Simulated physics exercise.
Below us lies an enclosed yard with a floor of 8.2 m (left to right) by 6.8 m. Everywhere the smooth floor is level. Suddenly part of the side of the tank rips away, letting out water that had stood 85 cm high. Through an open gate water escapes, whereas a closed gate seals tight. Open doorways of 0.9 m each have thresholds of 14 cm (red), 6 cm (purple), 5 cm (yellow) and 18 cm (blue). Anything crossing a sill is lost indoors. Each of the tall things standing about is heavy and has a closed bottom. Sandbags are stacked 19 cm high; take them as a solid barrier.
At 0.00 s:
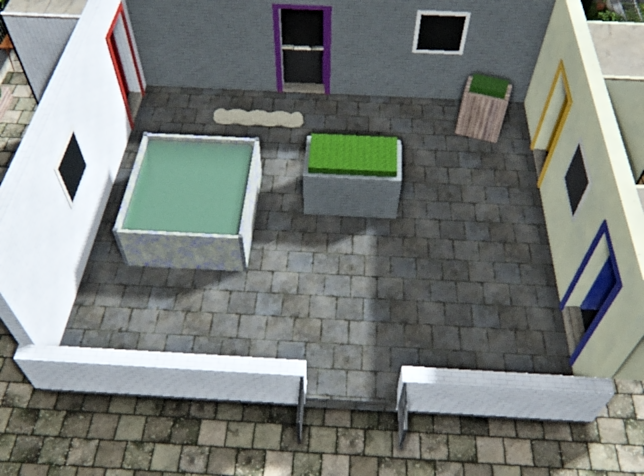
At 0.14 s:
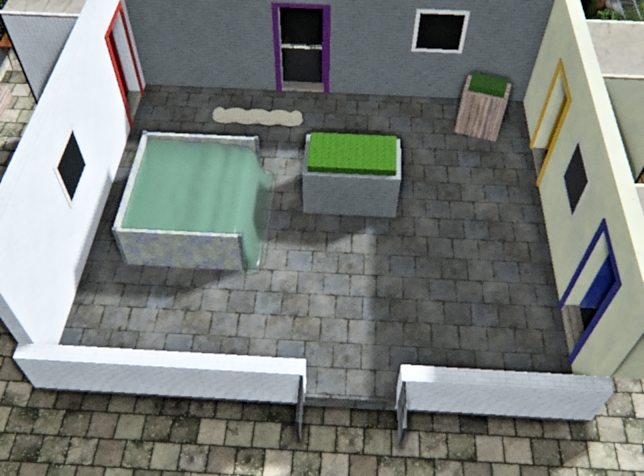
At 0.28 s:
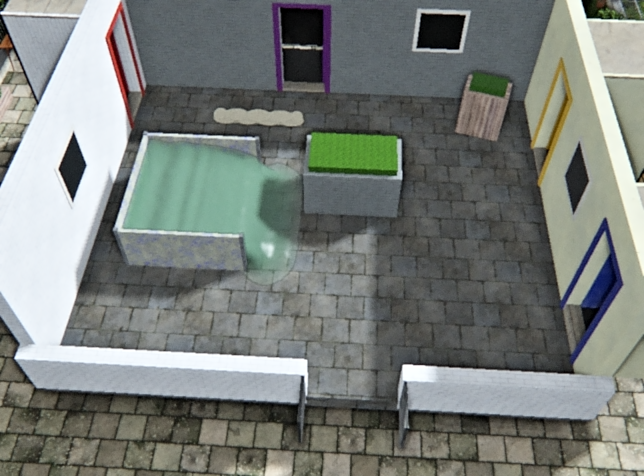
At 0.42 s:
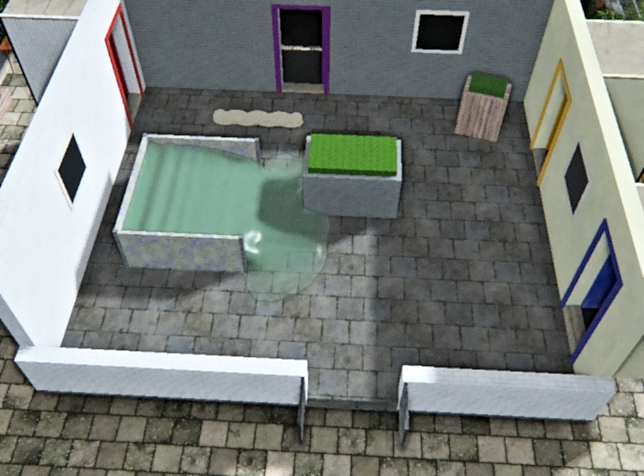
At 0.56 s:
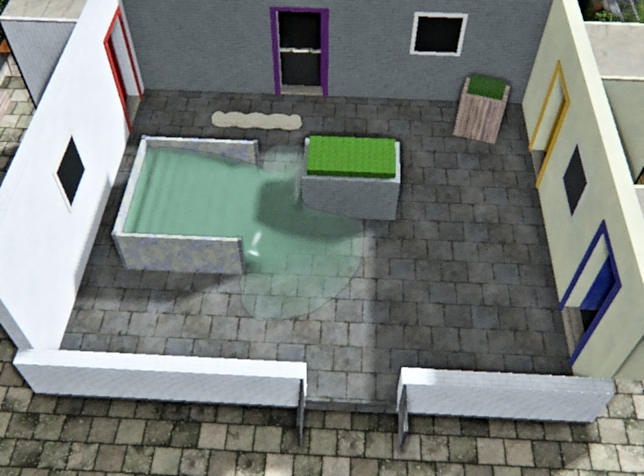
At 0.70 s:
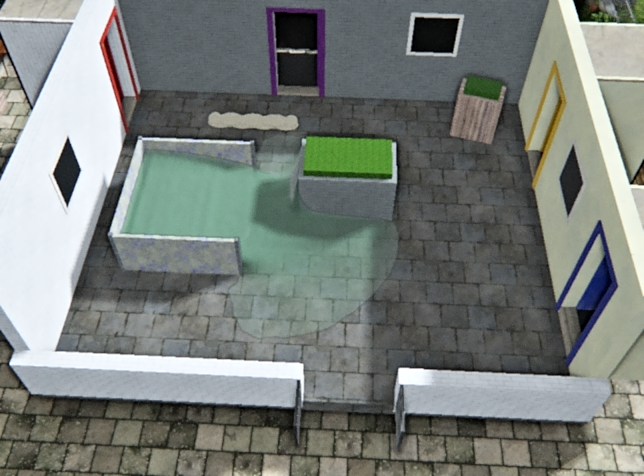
Pale green water pouring from the open right side of a walled tank and spreading past a grass-topped block across grey paving.
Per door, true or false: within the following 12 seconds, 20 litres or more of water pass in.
Red door: False. Purple door: True. Yellow door: True. Blue door: True.
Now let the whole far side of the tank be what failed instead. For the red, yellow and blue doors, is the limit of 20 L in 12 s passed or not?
Then it goes red too high, yellow too high, blue fine.
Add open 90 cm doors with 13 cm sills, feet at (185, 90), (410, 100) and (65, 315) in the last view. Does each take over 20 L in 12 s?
Taking them in order, the first gets too little, the second too little and the third too little.
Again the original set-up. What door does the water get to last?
It's the red door that comes last.
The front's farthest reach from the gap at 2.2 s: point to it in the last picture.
Near (571, 388).
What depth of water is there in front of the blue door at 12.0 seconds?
I'd say close to 5.0 cm.
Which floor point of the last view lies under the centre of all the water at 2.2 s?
At about (324, 234).
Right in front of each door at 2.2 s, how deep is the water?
Readings (cm): Red = 0; purple = 5; yellow = 2; blue = 29.
After 1.4 s water covers 40 % of the floor and is deepest (55 cm) near (297, 201); red door not reached, purple door not reached, yellow door not reached, blue door not reached.
After 2.2 s water covers 60 % of the floor and is deepest (34 cm) near (296, 208); red door not reached, purple door 5 cm at the sill, 25 L in, yellow door 2 cm at the sill, 0 L in, blue door 29 cm at the sill, 7 L in.
After 3.5 s water covers 70 % of the floor and is deepest (34 cm) near (488, 384); red door 7 cm at the sill, 0 L in, purple door 7 cm at the sill, 55 L in, yellow door 7 cm at the sill, 1 L in, blue door 32 cm at the sill, 59 L in.
After 7.0 s water covers 85 % of the floor and is deepest (16 cm) near (485, 180); red door 5 cm at the sill, 0 L in, purple door 2 cm at the sill, 60 L in, yellow door 13 cm at the sill, 58 L in, blue door 6 cm at the sill, 89 L in.
After 12.0 s water covers 95 % of the floor and is deepest (14 cm) near (573, 399); red door 12 cm at the sill, 0 L in, purple door 7 cm at the sill, 64 L in, yellow door 6 cm at the sill, 128 L in, blue door 5 cm at the sill, 89 L in.
